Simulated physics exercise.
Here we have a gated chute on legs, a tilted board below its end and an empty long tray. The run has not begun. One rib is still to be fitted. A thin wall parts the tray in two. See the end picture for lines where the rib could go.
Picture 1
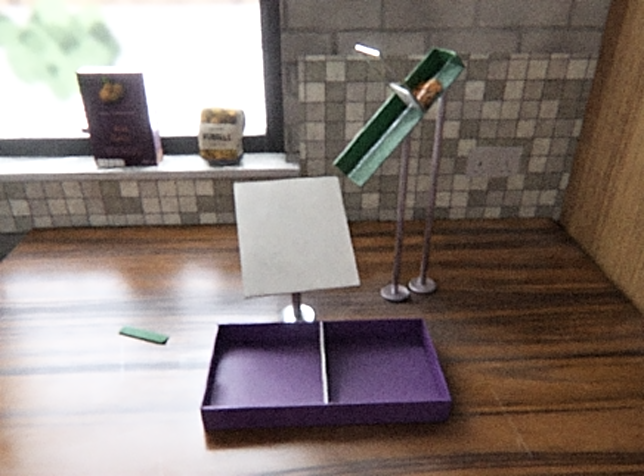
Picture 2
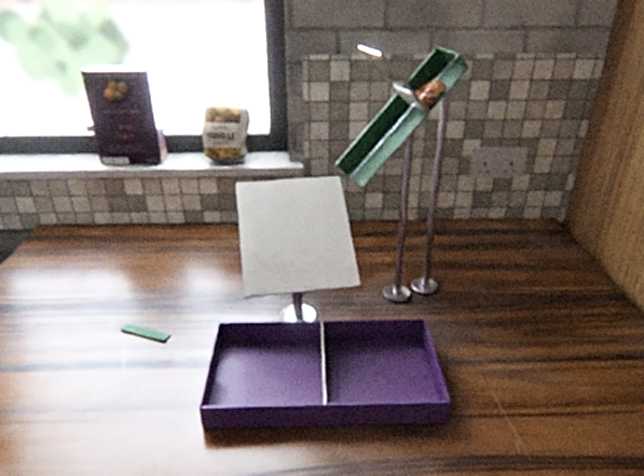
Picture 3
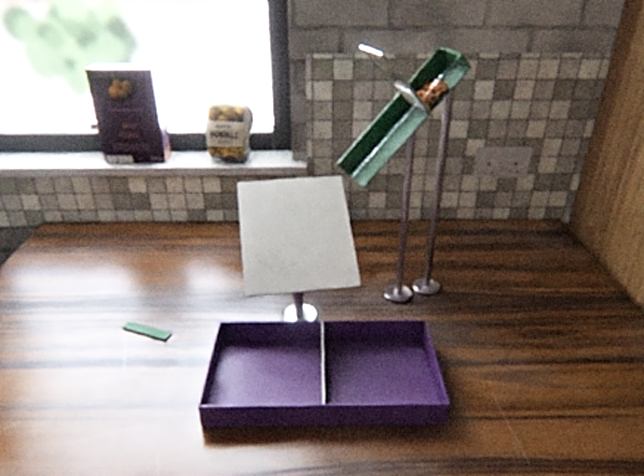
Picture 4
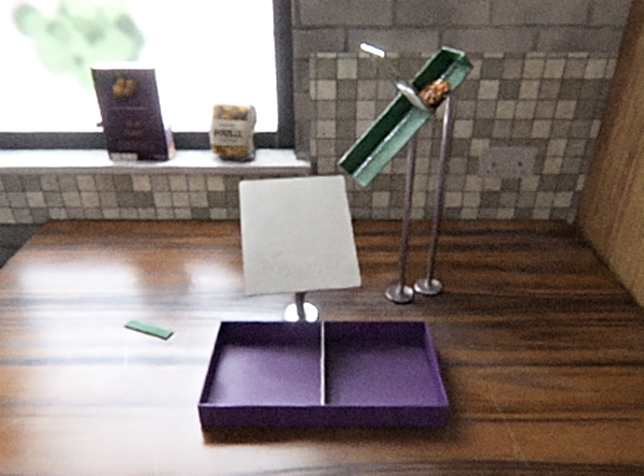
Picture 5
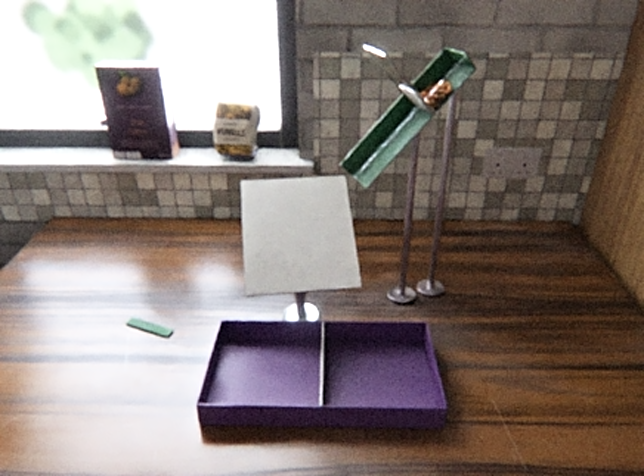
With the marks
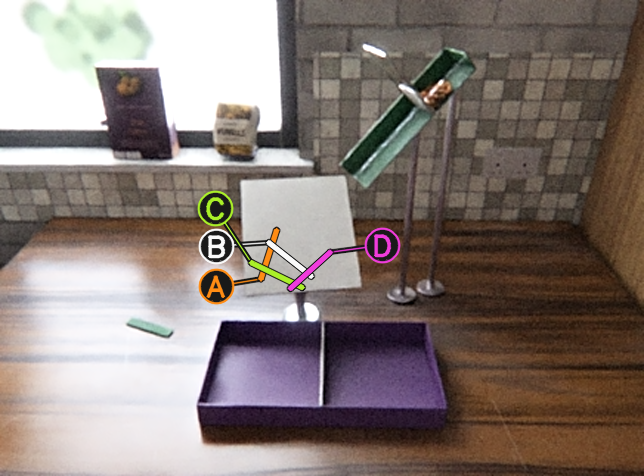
To begin with, a green chute on thin legs slants down to the left with a small brown load behind its gate, above a tilted white board and an empty purple tray with two sections. The view drifts very slightly, while the load and everything else stay still.
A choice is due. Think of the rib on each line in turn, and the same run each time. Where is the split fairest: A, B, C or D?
I would pick line C.
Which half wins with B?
The right half.
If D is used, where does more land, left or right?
More lands on the left.
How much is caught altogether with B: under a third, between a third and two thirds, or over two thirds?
Line B gives over two thirds.
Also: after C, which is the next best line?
B it is.
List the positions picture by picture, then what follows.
Load behind the gate (423, 96), roasted chickpeas; lip of the chute (353, 181), sloping fairly steeply, in the first frame.
Middle of the board (296, 232), tilted fairly steeply; middle of its low edge (304, 291); of its high edge (288, 180), in the second frame.
Front corners of the tray (198, 406) and (449, 403); front end of its middle wall (324, 405); gate still shut (406, 92), in the third frame.
Middle of the load (430, 96); lip (357, 181), in the fourth frame.
Middle of the load (432, 97); lip (359, 182), in the fifth frame.
On the marked copy, line A from (276, 230) to (260, 278); line B from (268, 242) to (311, 276); line C from (251, 262) to (302, 287); line D from (330, 252) to (290, 288).
Choosing A, of what is caught, the larger part in the left half, about a tenth in the right.
Choosing B, of what is caught, roughly a quarter in the left half, the larger part in the right.
Choosing C, of what is caught, roughly half in the left half, roughly half in the right.
Choosing D, of what is caught, almost all in the left half, about a tenth in the right.
